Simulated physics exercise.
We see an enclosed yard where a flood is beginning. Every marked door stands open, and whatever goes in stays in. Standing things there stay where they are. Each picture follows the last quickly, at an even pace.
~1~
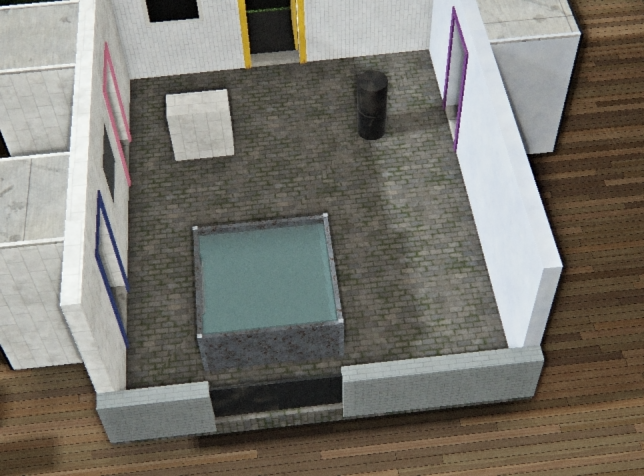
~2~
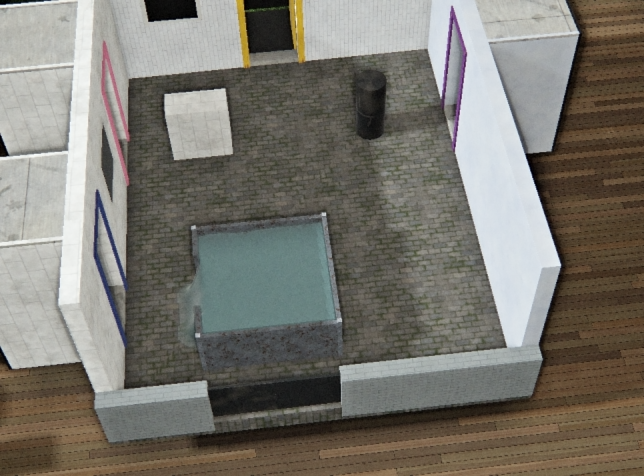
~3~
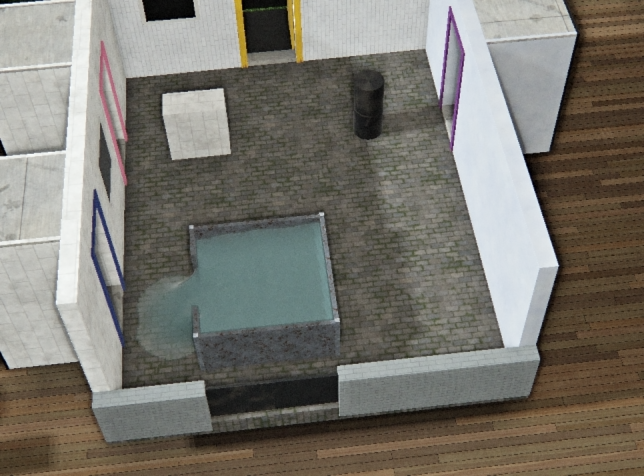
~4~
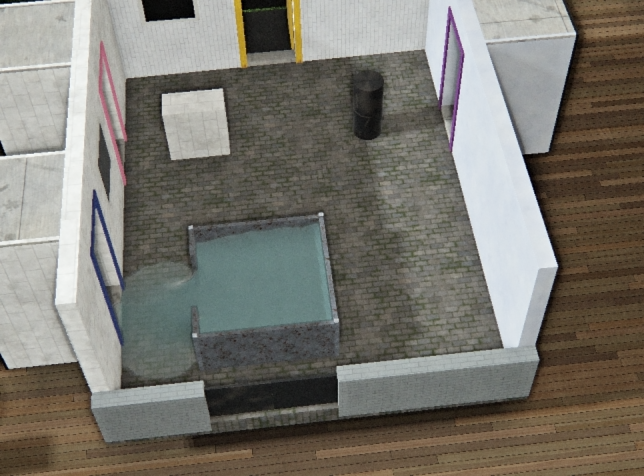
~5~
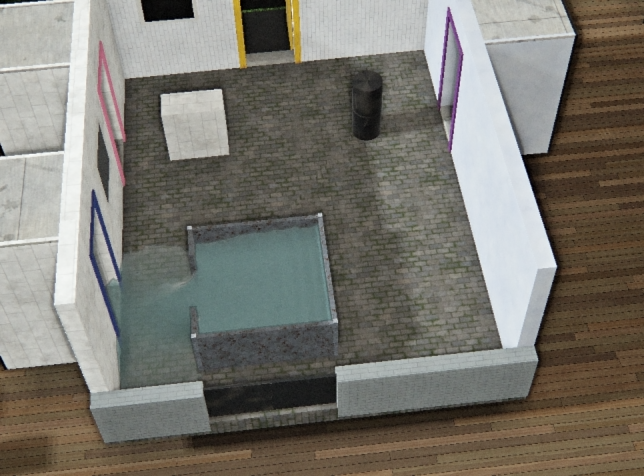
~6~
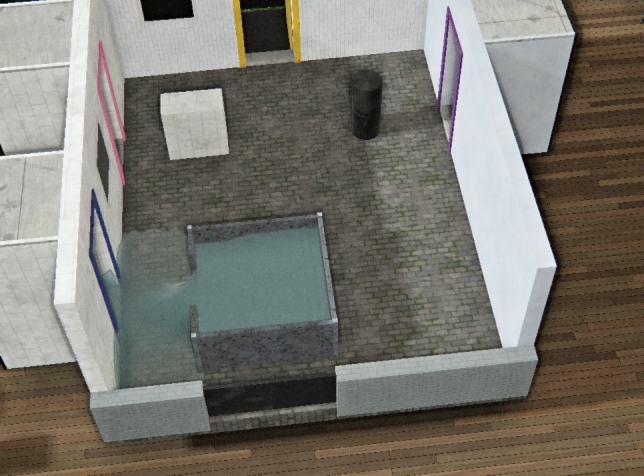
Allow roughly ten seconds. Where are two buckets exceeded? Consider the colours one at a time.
Result: The purple door stays inside what's allowed there; the pink door stays inside what's allowed there; the yellow door stays inside what's allowed there; the blue door goes beyond what's allowed there.
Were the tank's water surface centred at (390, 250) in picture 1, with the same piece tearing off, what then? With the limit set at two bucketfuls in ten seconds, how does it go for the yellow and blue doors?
Result - yellow: Short of the limit; blue: Past the limit.
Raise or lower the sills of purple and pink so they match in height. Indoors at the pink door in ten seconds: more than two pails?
Result for pink: Not flooded.
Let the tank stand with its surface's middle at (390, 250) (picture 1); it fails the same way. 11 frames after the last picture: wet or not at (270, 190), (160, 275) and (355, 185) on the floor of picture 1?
Parched, soaked, parched.
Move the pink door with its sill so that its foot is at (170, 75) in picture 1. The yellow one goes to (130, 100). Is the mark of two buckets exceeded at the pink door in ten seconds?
I reckon the pink door tops it.
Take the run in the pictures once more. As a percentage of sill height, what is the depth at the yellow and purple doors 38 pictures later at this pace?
The first comes to about 40 percent, the second to about 30 percent.
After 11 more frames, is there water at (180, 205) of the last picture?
Call it swamped.
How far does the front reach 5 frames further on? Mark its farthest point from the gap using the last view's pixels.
The farthest wet point should be near (124, 146).
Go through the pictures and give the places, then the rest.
In the first picture, still water in the water tank at (266, 277).
In the second picture, water pours out at (202, 302) and has run to (189, 287).
In the third picture, the front is at (144, 301), out from the gap at (201, 303).
In the fourth picture, water pours out at (200, 304) and has run to (123, 288).
In the fifth picture, water pours out at (199, 304) and has run to (123, 260).
In the sixth picture, water pours out at (198, 303) and has run to (123, 239).
A moment on, water covers 15 % of the floor; the purple door not reached, the pink door wet at the sill, nothing in, the yellow door not reached, the blue door far over two buckets in.
Next, water covers 30 % of the floor; the purple door not reached, the pink door wet at the sill, nothing in, the yellow door not reached, the blue door far over two buckets in.
Then, water covers 45 % of the floor; the purple door not reached, the pink door wet at the sill, nothing in, the yellow door wet at the sill, nothing in, the blue door far over two buckets in.
Later, water covers 85 % of the floor; the purple door wet at the sill, nothing in, the pink door wet at the sill, nothing in, the yellow door wet at the sill, nothing in, the blue door far over two buckets in.
In the end, water covers 95 % of the floor; the purple door wet at the sill, nothing in, the pink door wet at the sill, nothing in, the yellow door wet at the sill, nothing in, the blue door far over two buckets in.
